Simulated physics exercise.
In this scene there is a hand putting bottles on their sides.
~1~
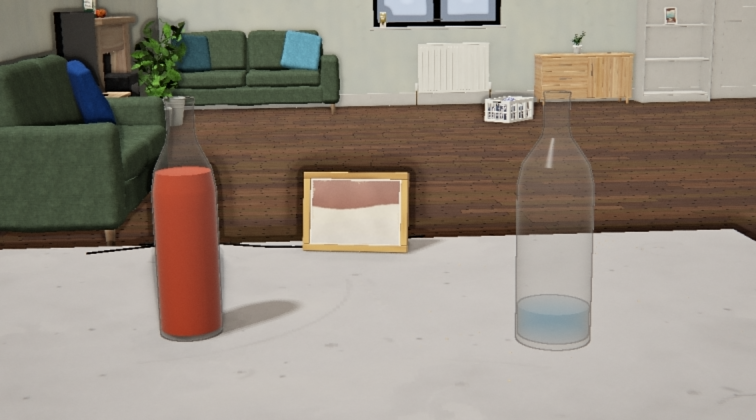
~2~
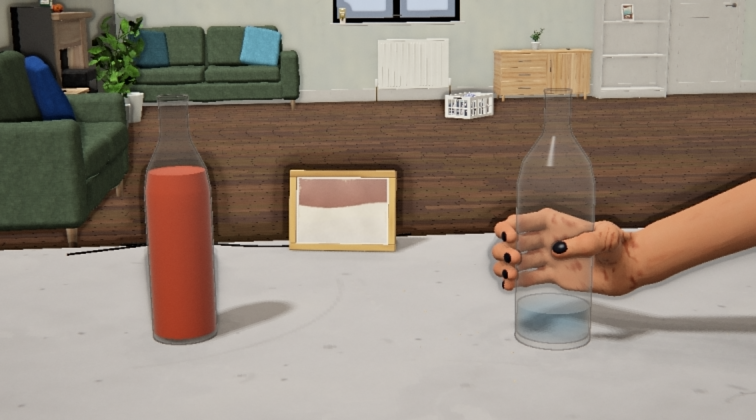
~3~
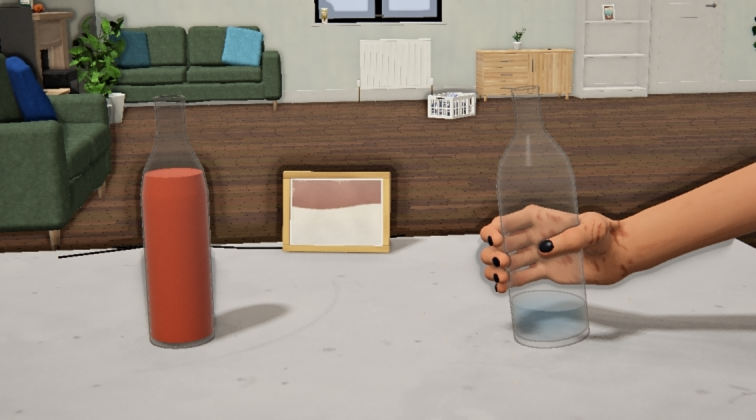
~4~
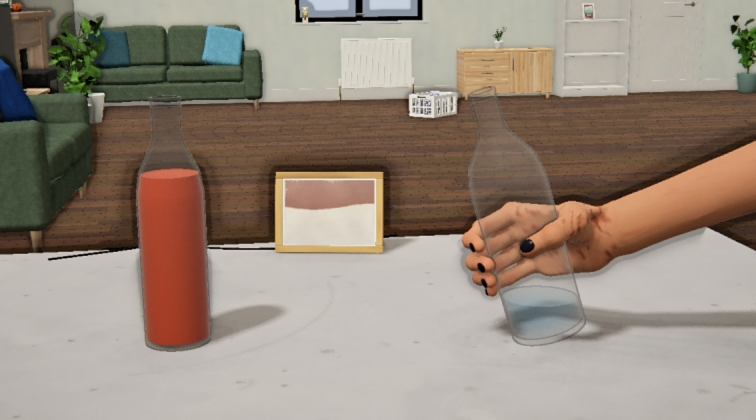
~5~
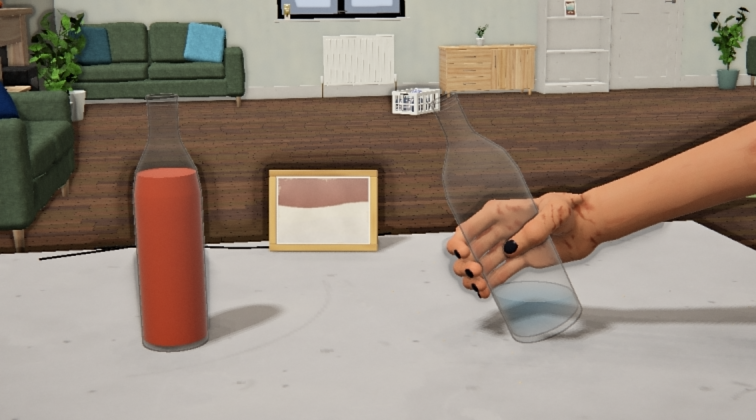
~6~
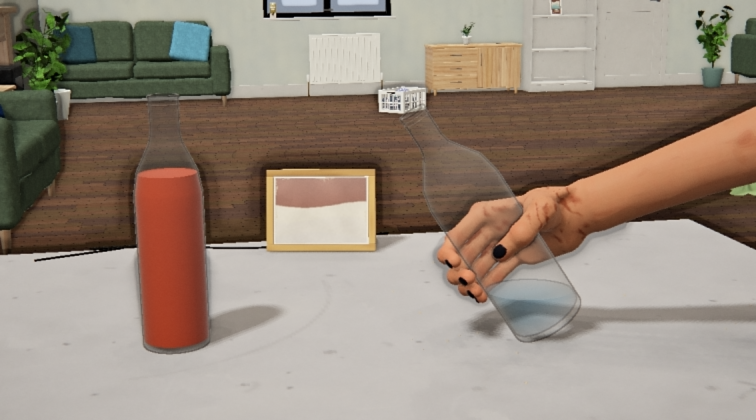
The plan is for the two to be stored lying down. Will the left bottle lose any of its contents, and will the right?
Left bottle: Yes; right bottle: No.
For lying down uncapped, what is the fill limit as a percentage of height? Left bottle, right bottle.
Roughly 22 % and 26 %.
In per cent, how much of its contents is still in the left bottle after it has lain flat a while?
Close to 30 %.
Soon after, the right bottle is nearly down; right bottle, nothing comes out.
Later, the right bottle lies flat; right bottle, nothing comes out.
In the end, both lie flat; right bottle, nothing comes out; left bottle, it is running out of the neck.
